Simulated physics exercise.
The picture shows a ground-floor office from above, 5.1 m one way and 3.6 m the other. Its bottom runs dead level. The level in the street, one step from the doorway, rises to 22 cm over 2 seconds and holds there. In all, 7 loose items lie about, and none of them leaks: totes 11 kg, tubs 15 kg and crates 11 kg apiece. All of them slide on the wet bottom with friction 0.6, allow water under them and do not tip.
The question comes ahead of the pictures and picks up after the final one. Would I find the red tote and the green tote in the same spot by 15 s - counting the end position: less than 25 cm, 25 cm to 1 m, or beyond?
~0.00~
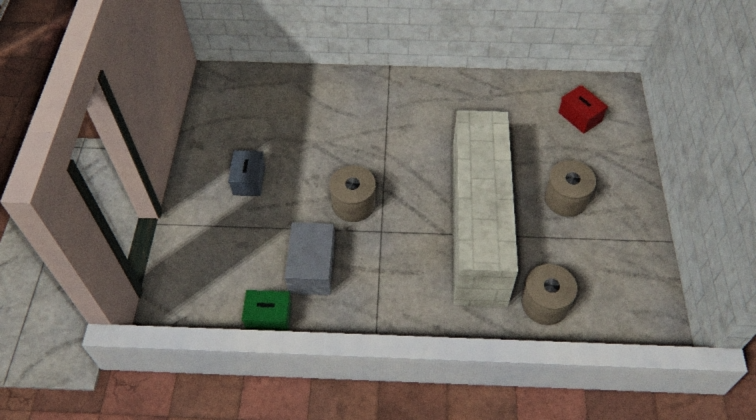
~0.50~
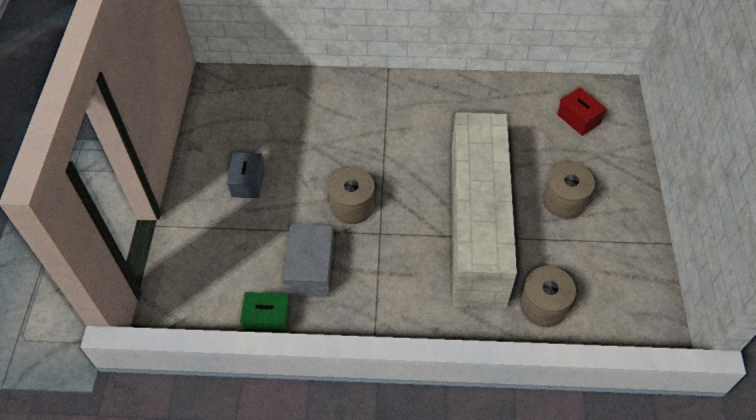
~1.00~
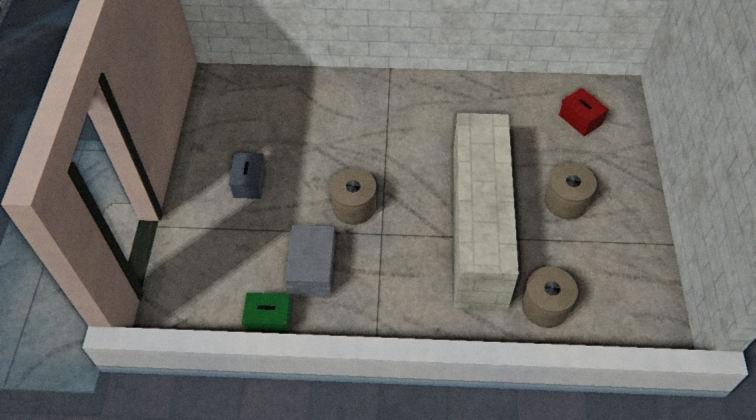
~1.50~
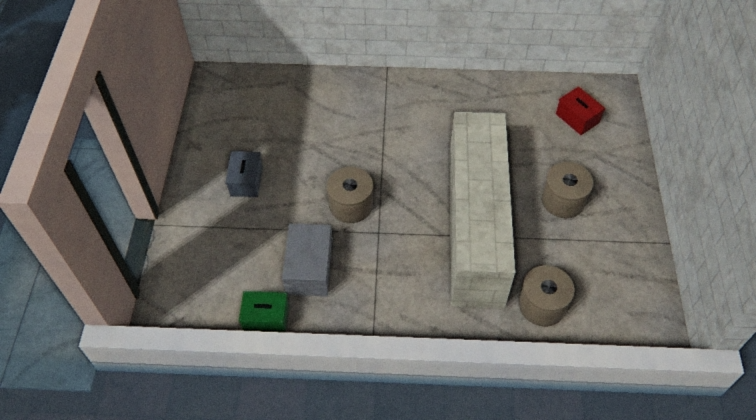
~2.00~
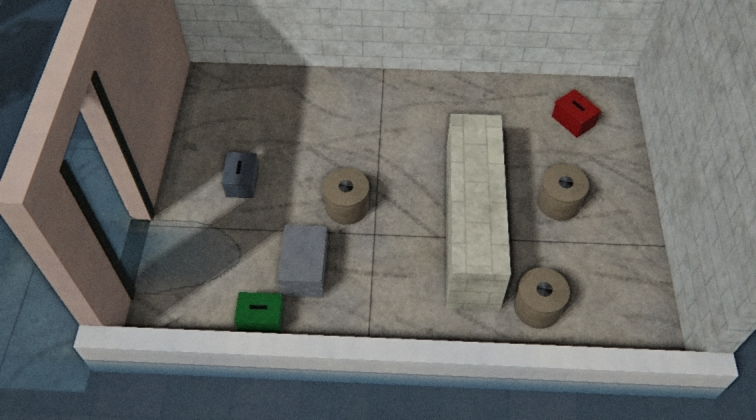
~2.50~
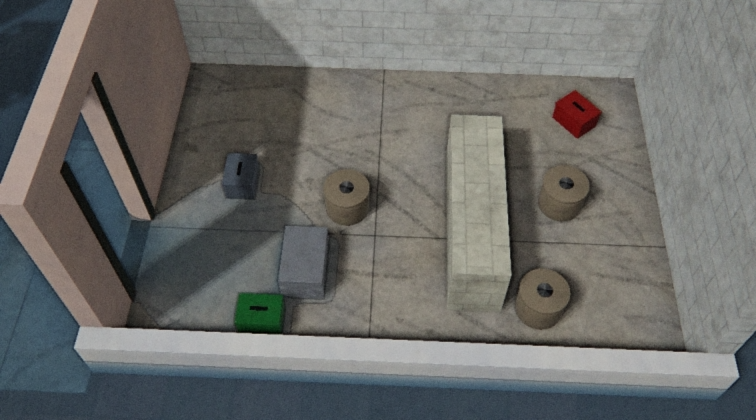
Red tote: No real move. Green tote: A long trip.
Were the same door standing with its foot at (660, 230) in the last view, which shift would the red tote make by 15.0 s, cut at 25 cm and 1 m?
Well, the red tote scoots a little.
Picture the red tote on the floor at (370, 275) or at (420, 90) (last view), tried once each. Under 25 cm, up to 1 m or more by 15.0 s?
First try it drifts well away, second try it drifts well away.
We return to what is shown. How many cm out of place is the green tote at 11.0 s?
About 300 cm out of place.
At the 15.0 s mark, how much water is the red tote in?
Close to 8 centimetres.
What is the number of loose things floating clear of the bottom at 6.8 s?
Count at that moment: 1.
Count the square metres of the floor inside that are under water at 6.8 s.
Wet area: Approx. 14 m2.
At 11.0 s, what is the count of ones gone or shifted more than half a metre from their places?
By my tally, 3.
After 3.5 s the red tote is near (579, 107), 0.0 m from its start, aground; the green tote is near (276, 315), 0.2 m from its start, aground; 0 afloat.
After 6.8 s the red tote is near (579, 107), 0.0 m from its start, aground; the green tote is near (356, 275), 0.9 m from its start, aground; 1 afloat.
After 11.0 s the red tote is near (579, 107), 0.0 m from its start, aground; the green tote is near (426, 111), 2.8 m from its start, aground; 1 afloat.
After 15.0 s the red tote is near (584, 107), 0.1 m from its start, aground; the green tote is near (438, 66), 3.4 m from its start, afloat; 2 afloat.
